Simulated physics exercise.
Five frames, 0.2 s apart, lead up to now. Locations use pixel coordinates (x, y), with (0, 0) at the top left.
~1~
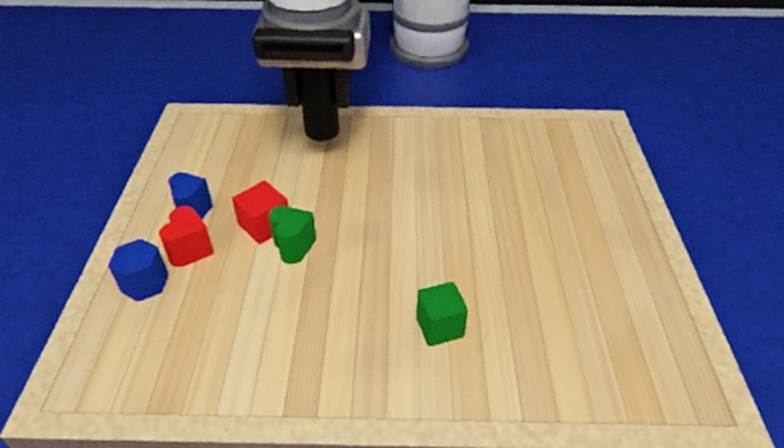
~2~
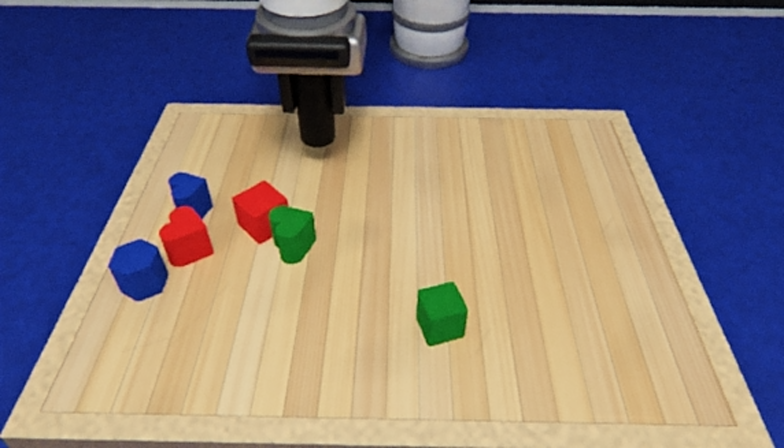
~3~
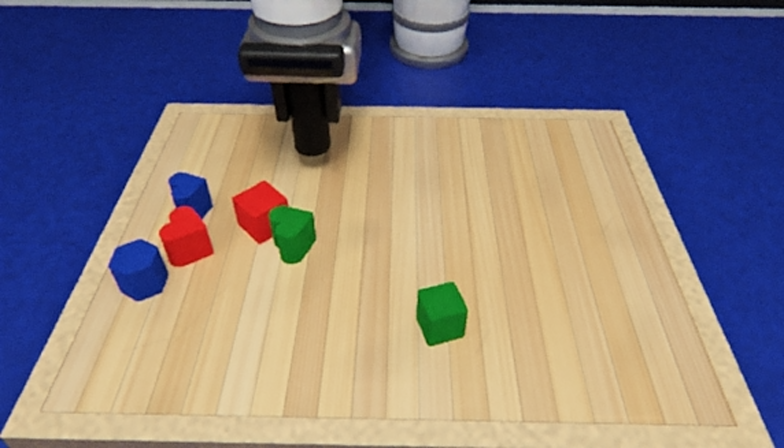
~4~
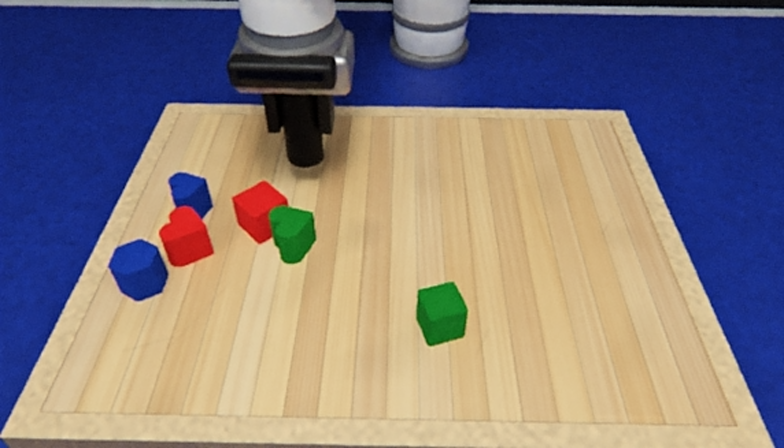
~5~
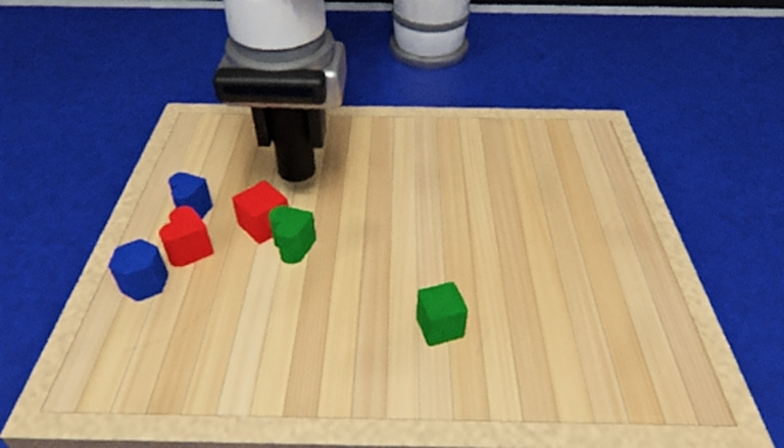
We see red, blue and green blocks resting on a wooden board while a robot arm with a dark post moves a short way toward the viewer and slightly left, nearing the red square block; the blocks stay still.
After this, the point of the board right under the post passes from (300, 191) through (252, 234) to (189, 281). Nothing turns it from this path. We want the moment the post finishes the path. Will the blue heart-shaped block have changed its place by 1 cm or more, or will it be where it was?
If the post follows that path, the blue heart-shaped block stays in its place.
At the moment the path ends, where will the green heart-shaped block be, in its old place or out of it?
The answer is that it remains undisturbed.
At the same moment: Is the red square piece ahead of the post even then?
Short answer: Yes.
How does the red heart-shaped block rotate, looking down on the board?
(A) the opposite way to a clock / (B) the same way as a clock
B - the same way as a clock.
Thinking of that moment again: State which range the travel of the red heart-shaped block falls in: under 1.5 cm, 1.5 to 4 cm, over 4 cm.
Middling, 1.5 to 4 cm.
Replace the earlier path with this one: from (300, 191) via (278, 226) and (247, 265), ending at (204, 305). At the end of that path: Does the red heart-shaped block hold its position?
Short answer: No.
What follows on the original path. One third of the way, post (265, 199); red square piece (240, 217), turned 20° anticlockwise.
Two thirds of the way, post (227, 230); red heart-shaped block (176, 224), turned 15° clockwise; red square piece (203, 252), turned 25° anticlockwise.
At the end, post (182, 261); red heart-shaped block (161, 230), turned 70° clockwise; blue heart-shaped block in place; red square piece (168, 290), turned 60° anticlockwise; green heart-shaped block in place.
